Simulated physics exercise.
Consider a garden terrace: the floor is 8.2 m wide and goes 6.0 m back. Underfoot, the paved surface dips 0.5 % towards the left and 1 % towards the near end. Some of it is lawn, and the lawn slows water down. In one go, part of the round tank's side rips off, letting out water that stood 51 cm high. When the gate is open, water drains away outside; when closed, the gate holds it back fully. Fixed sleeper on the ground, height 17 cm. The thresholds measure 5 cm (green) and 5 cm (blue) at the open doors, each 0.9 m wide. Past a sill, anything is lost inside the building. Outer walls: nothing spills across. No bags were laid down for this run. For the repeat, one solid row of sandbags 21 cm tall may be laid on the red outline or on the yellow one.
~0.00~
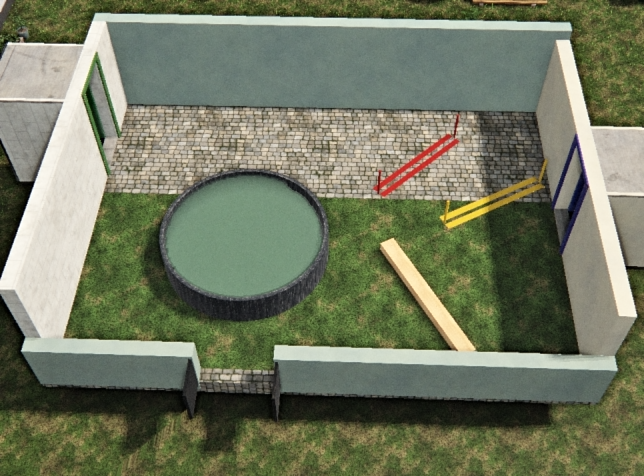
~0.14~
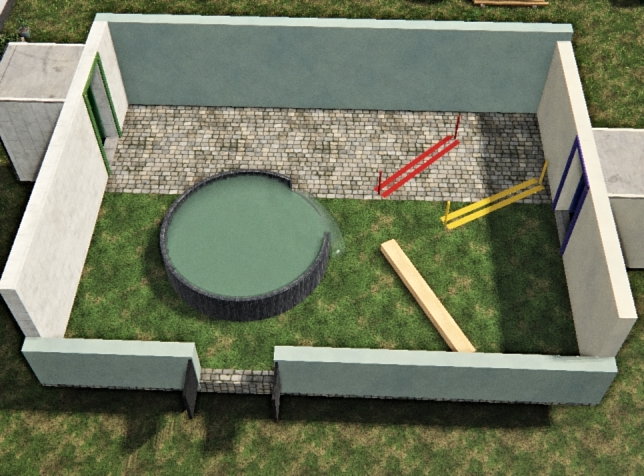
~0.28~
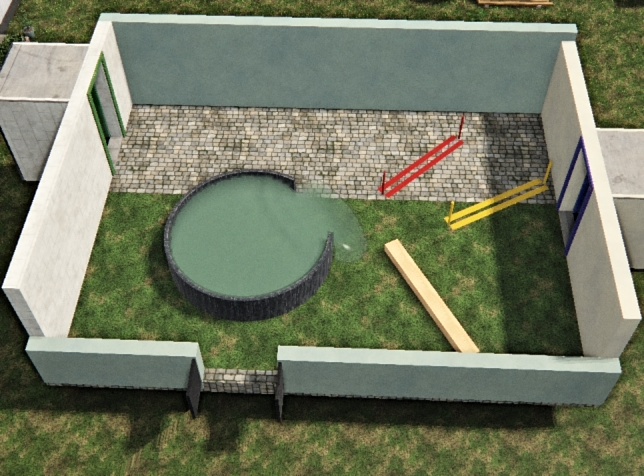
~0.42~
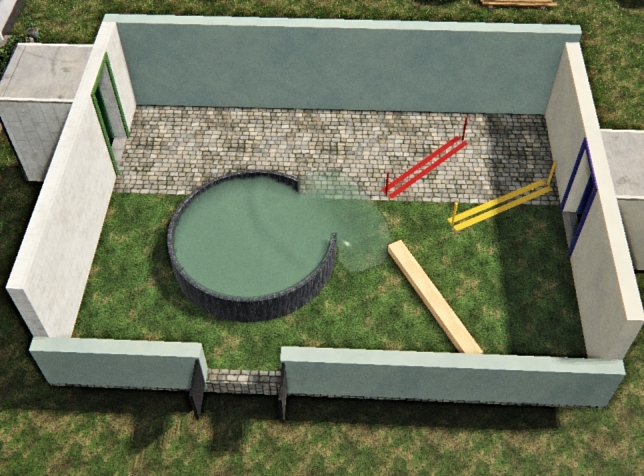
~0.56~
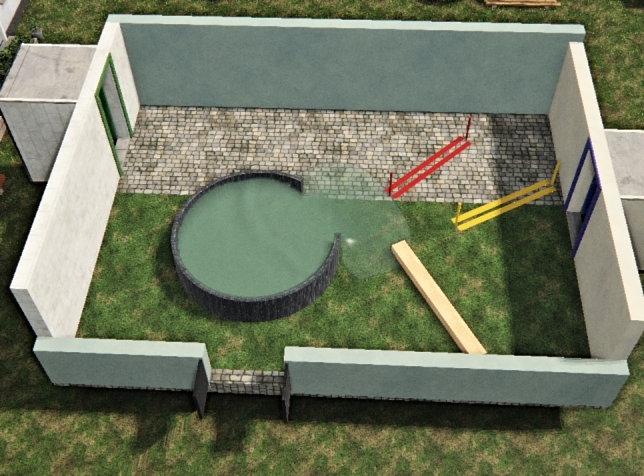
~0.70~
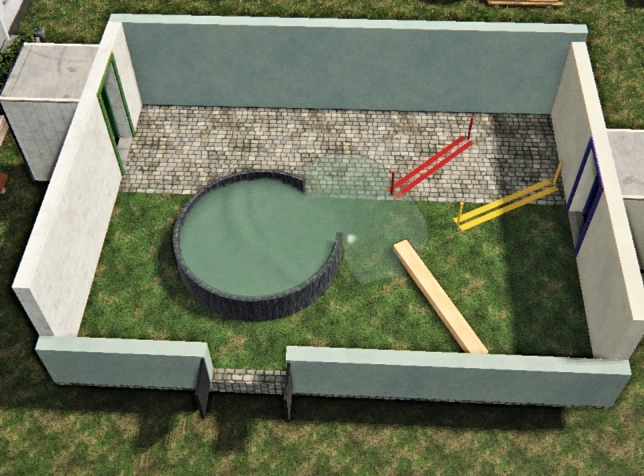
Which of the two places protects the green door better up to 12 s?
The red place.
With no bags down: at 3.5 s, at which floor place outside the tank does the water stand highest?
(528, 126), roughly.
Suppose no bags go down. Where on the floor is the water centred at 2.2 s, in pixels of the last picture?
Close to (315, 229) in the last picture.
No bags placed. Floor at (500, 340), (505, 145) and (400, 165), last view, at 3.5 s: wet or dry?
One by one, I'd say spared, swamped and swamped.
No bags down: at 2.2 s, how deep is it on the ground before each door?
In centimetres, green: 0; blue: 0.
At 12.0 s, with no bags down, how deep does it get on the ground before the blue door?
Depth reading: Near 8.5 cm.
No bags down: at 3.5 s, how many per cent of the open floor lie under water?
About 50 percent of the floor.
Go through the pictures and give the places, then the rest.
The first picture shows still water, 51 cm deep, in the round tank at (245, 233).
In the second picture, the front is at a hidden place, 0.8 m from the gap at (316, 217); 0.3 m2 of floor is under water; 51 cm left at the back of the round tank.
In the third picture, water pours out at (320, 219) and has run 1.0 m, to a hidden place; typically 9 cm deep outside, 51 cm at the round tank's back.
In the fourth picture, the front is at (337, 173), 1.3 m from the gap at (323, 220); 2.1 m2 of floor is under water; 51 cm left at the back of the round tank.
In the fifth picture, the front is at (350, 166), 1.5 m from the gap at (327, 221); 3.0 m2 of floor is under water; 51 cm left at the back of the round tank.
In the sixth picture, water pours out at (329, 220) and has run 1.7 m, to (371, 162); typically 6 cm deep outside, 51 cm at the round tank's back.
After 1.4 s water covers 20 % of the floor and is deepest (25 cm) near (339, 228) in the run without bags; in at the green door, 0 L with no bags, 0 L with the row on red, 0 L on yellow.
After 2.2 s water covers 35 % of the floor and is deepest (23 cm) near (339, 228) in the run without bags; in at the green door, 0 L with no bags, 0 L with the row on red, 0 L on yellow.
After 3.5 s water covers 50 % of the floor and is deepest (27 cm) near (528, 126) in the run without bags; in at the green door, 0 L with no bags, 0 L with the row on red, 0 L on yellow.
After 7.0 s water covers 75 % of the floor and is deepest (14 cm) near (468, 328) in the run without bags; in at the green door, 0 L with no bags, 0 L with the row on red, 0 L on yellow.
After 12.0 s water covers 90 % of the floor and is deepest (12 cm) near (506, 379) in the run without bags; in at the green door, 1 L with no bags, 2 L with the row on red, 35 L on yellow.
